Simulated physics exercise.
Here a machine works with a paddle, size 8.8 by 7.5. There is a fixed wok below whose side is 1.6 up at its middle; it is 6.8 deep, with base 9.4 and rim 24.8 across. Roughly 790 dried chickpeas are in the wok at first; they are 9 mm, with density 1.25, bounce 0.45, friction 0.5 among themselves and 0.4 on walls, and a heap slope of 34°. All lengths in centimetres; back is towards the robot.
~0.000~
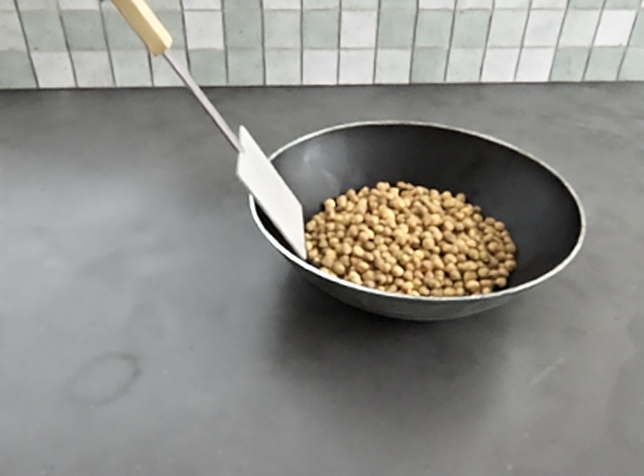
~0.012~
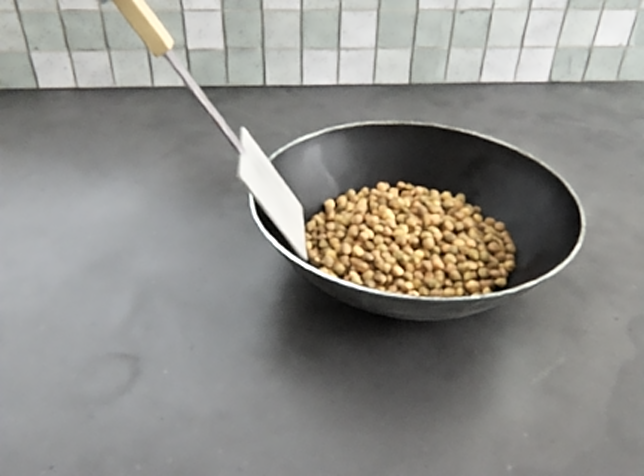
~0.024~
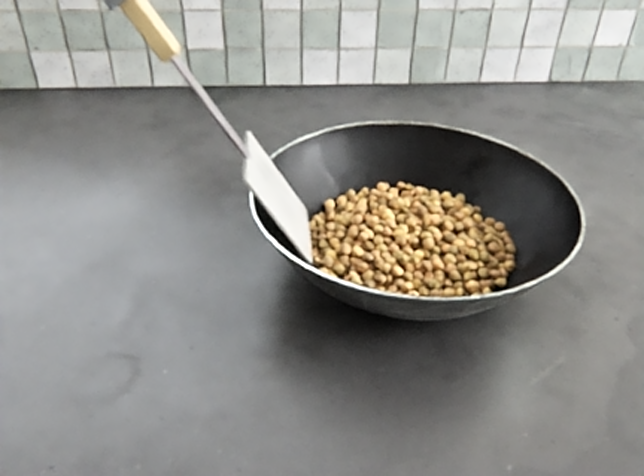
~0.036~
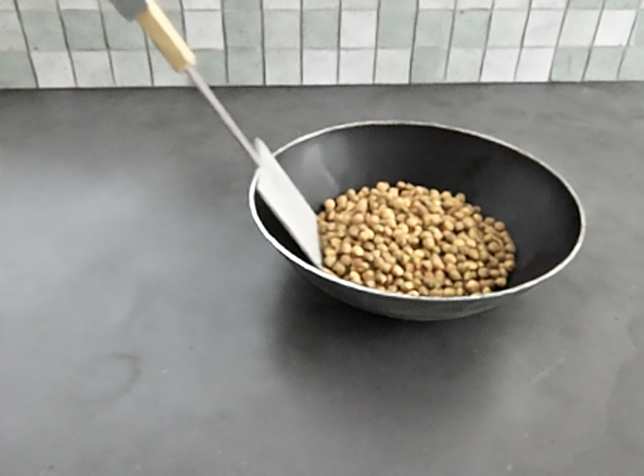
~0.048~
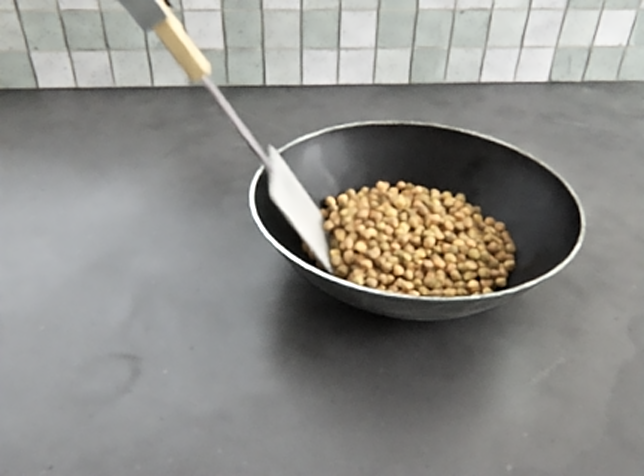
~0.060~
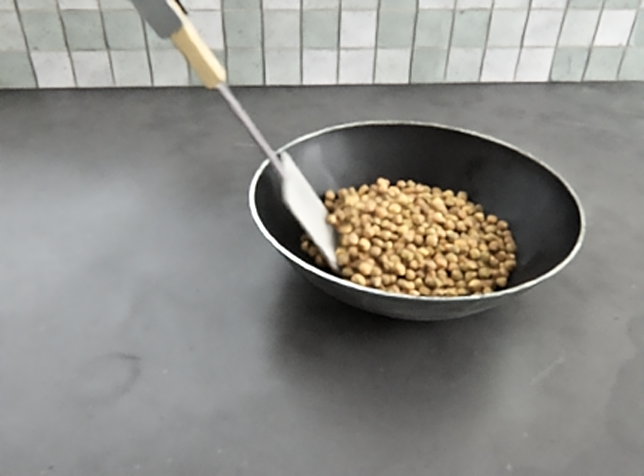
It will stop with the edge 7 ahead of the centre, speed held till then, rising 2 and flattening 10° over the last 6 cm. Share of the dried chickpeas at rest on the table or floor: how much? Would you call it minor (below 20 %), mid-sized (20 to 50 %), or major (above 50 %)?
I would call it minor.
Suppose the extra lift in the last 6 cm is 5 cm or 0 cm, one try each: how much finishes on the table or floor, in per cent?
Result: Approx. 15 % and 10 %, one try each.
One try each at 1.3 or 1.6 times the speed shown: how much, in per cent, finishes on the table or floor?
About 25 and 35 per cent.
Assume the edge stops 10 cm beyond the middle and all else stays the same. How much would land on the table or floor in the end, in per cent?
About 35 %.
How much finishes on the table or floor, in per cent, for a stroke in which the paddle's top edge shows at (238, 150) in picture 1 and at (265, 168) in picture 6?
Roughly 0 percent ends up there.
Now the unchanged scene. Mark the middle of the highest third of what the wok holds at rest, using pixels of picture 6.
You'll find it at about (509, 216).
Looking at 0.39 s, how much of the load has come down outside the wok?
5 per cent.
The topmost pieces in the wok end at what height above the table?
Peak at rest, approximately 7.0 centimetres.
After 0.11 s, sloping 59°, highest piece 7 above the table; 793 in the wok.
After 0.17 s, sloping 55°, highest piece 7 above the table; 793 in the wok.
After 0.39 s, sloping 49°, highest piece 7 above the table; 691 in the wok, 54 on the table or floor, 48 on the blade or in flight.
After 1.44 s, sloping 49°, highest piece 7 above the table; 691 in the wok, 102 on the table or floor.
In the end, 691 in the wok, 102 on the table or floor. That is 13 % on the table or floor.
